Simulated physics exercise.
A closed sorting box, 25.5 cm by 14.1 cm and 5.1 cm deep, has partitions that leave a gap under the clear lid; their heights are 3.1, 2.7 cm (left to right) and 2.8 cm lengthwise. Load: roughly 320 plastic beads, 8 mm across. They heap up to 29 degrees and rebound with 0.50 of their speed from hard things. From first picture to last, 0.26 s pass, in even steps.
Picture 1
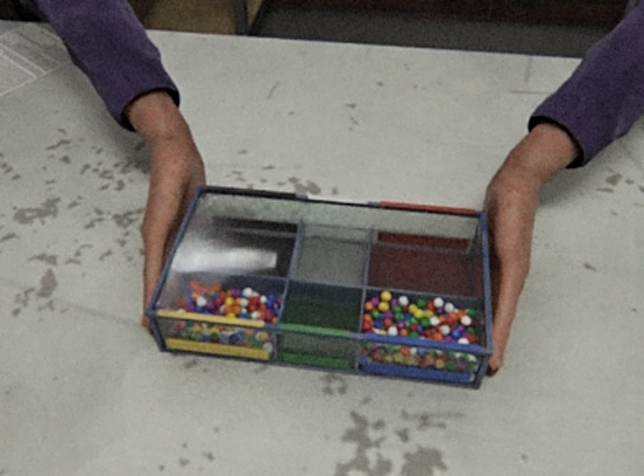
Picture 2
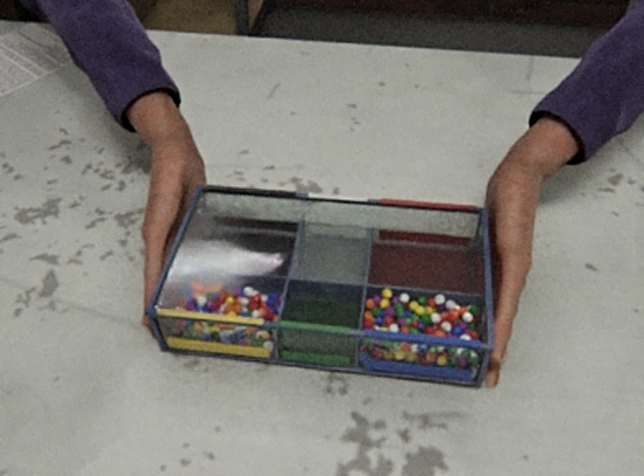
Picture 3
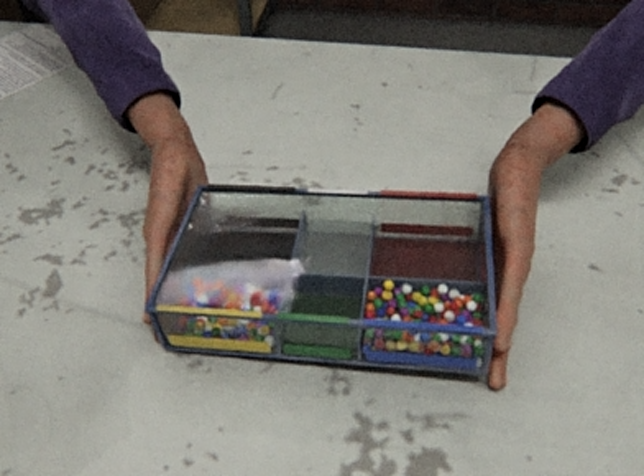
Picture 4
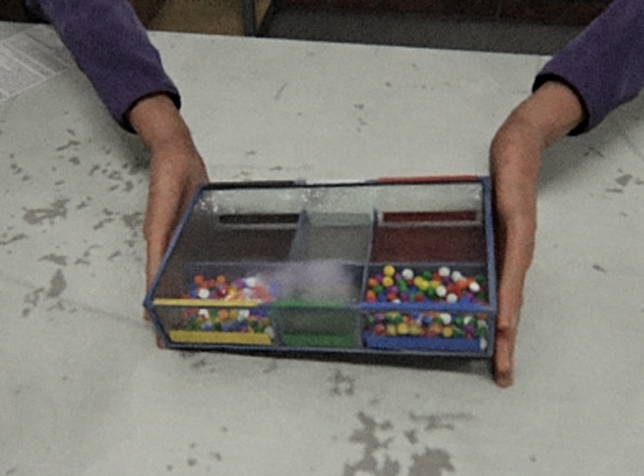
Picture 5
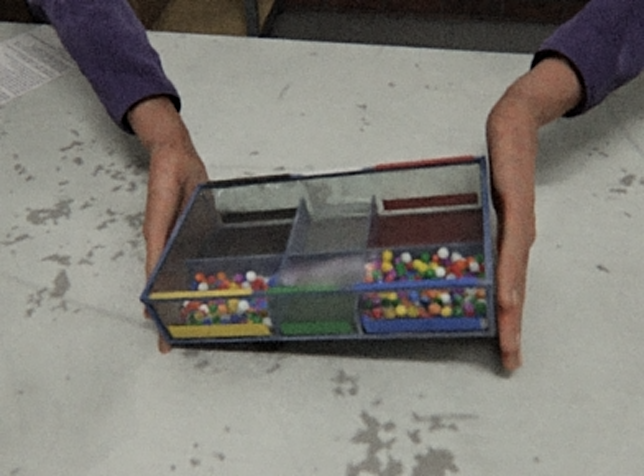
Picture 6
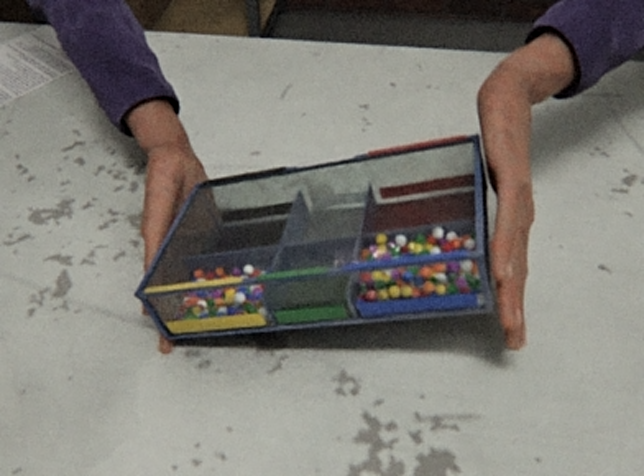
Two hands in purple sleeves held a clear-topped, divided box of colorful beads above a speckled table, then gradually raised its right side so the box slanted down toward the left.
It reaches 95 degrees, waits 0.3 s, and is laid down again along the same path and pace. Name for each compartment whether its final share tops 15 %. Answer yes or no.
Red: No, blue: No, green: No, yellow: Yes, white: No, black: Yes.
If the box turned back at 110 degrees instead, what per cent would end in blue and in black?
Then: Blue 0, black 60.
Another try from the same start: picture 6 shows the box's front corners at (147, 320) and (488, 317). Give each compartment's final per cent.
Red 0, blue 10, green 15, yellow 75, white 0, black 0.
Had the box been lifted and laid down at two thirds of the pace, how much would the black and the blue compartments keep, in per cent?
Black 60, blue 5.
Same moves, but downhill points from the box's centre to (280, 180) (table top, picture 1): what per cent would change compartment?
Some 90 per cent.
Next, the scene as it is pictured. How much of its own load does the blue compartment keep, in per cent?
Some 0 per cent.
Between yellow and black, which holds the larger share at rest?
It is the black one.
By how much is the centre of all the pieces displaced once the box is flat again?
Roughly 12.5 cm.
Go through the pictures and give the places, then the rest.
In the first frame, box tilt 0 degrees, front corners at (152, 312) and (487, 350); blue 60 %, yellow 40 %.
In the second frame, box tilt 1 degrees, front corners at (152, 311) and (488, 345).
In the third frame, box tilt 4 degrees, front corners at (151, 308) and (490, 331), lowest corner left back.
In the fourth frame, box tilt 9 degrees, front corners at (149, 302) and (490, 308), lowest corner left back.
In the fifth frame, box tilt 14 degrees, front corners at (146, 297) and (486, 282), lowest corner left back.
In the sixth frame, box tilt 19 degrees, front corners at (141, 293) and (477, 254), lowest corner left back; blue 60 %, yellow 40 %.
Then, 1.07 s after the last picture, tilt 95 degrees; blue 10 %, green 5 %, yellow 40 %, white 5 %, black 45 %.
Then, 1.78 s after the last picture, tilt 48 degrees; yellow 35 %, black 60 %.
Then, 2.52 s after the last picture, tilt 0 degrees; yellow 35 %, black 60 %.
In the end, red 0 %, blue 5 %, green 0 %, yellow 35 %, white 0 %, black 60 %.
